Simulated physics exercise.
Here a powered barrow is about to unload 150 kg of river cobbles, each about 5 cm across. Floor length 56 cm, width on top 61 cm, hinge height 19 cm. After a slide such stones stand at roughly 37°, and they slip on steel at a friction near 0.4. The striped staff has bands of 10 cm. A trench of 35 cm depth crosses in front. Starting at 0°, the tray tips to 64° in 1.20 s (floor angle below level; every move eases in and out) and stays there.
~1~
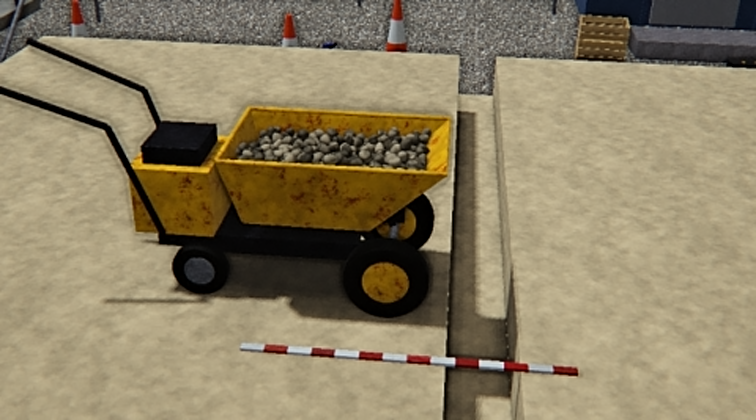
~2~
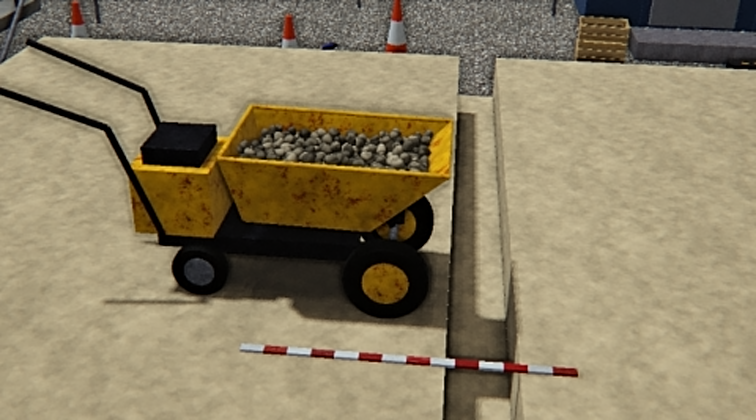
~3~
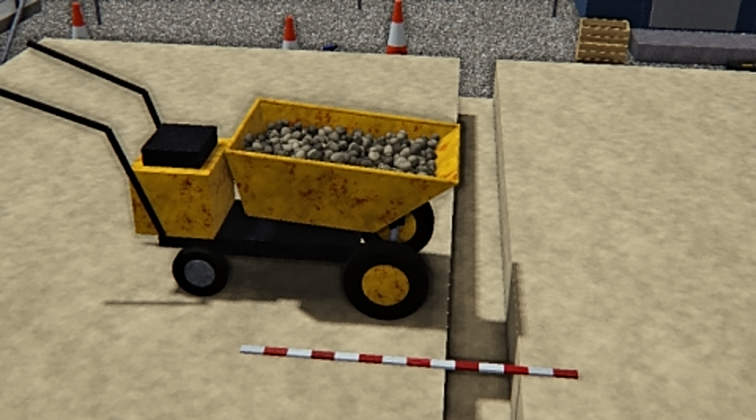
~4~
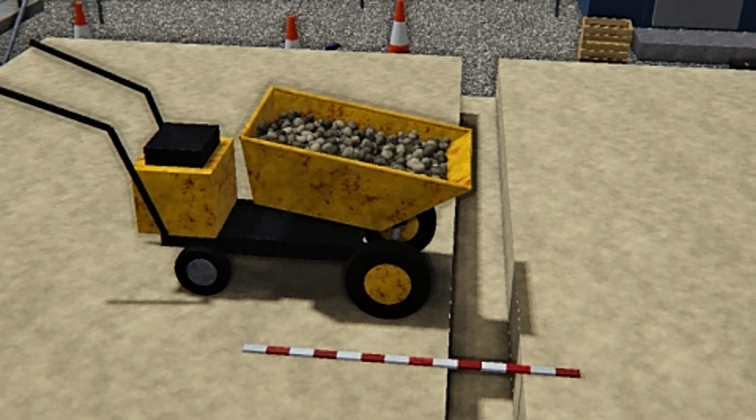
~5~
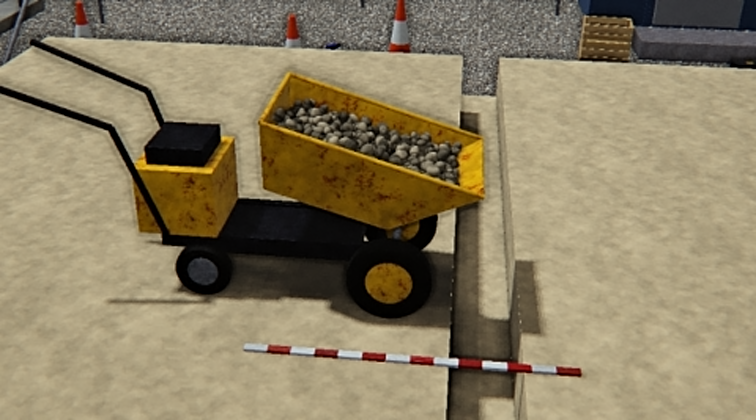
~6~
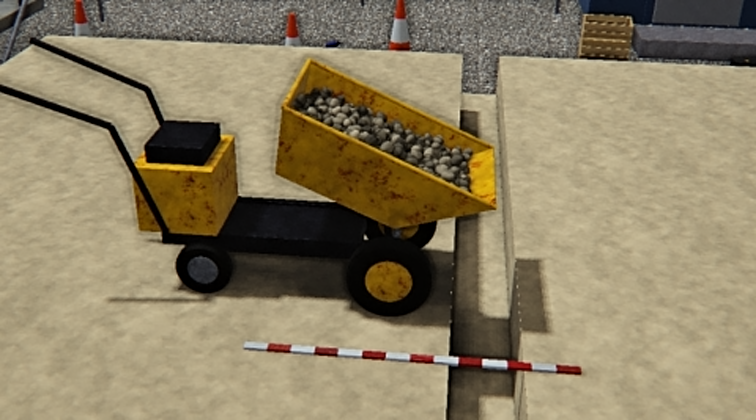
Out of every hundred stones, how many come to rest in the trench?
Close to 18 in a hundred.
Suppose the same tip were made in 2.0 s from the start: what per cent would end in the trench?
It would be near 20 per cent.
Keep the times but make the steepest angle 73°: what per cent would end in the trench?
In that case some 5 per cent.
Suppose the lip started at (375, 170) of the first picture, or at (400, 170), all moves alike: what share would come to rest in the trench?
Near 80 per cent from the first place, 55 from the second.
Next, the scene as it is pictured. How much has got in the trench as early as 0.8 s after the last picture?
Some 0 per cent.
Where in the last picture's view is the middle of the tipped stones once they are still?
Around (573, 289).
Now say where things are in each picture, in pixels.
Lip at (447, 175), floor tilted 0°, highest stones at (346, 142), in the first frame.
The tray is at 1°, its lip at (449, 177); the top of the load is at (331, 140), in the second frame.
Lip at (457, 183), floor tilted 5°, highest stones at (318, 138), in the third frame.
Lip at (471, 189), floor tilted 10°, highest stones at (303, 126), in the fourth frame.
The tray is at 17°, its lip at (484, 197); the top of the load is at (312, 115), in the fifth frame.
The tray is at 24°, its lip at (496, 208); the top of the load is at (325, 101), in the sixth frame.
Then, 0.4 s after the last picture the floor is at 54°, 100 % in the tray; the foremost stones are at (517, 230).
Then, 0.8 s after the last picture the floor is at 64°, 71 % in the tray, 28 % past the trench; the foremost stones are at (615, 306).
Then, 1.1 s after the last picture the floor is at 64°, 32 % in the tray, 68 % past the trench; the foremost stones are at (721, 316).
Then, 3.1 s after the last picture the floor is at 64°, 0 % in the tray, 18 % in the trench, 82 % past the trench; the foremost stones are past the picture's edge.
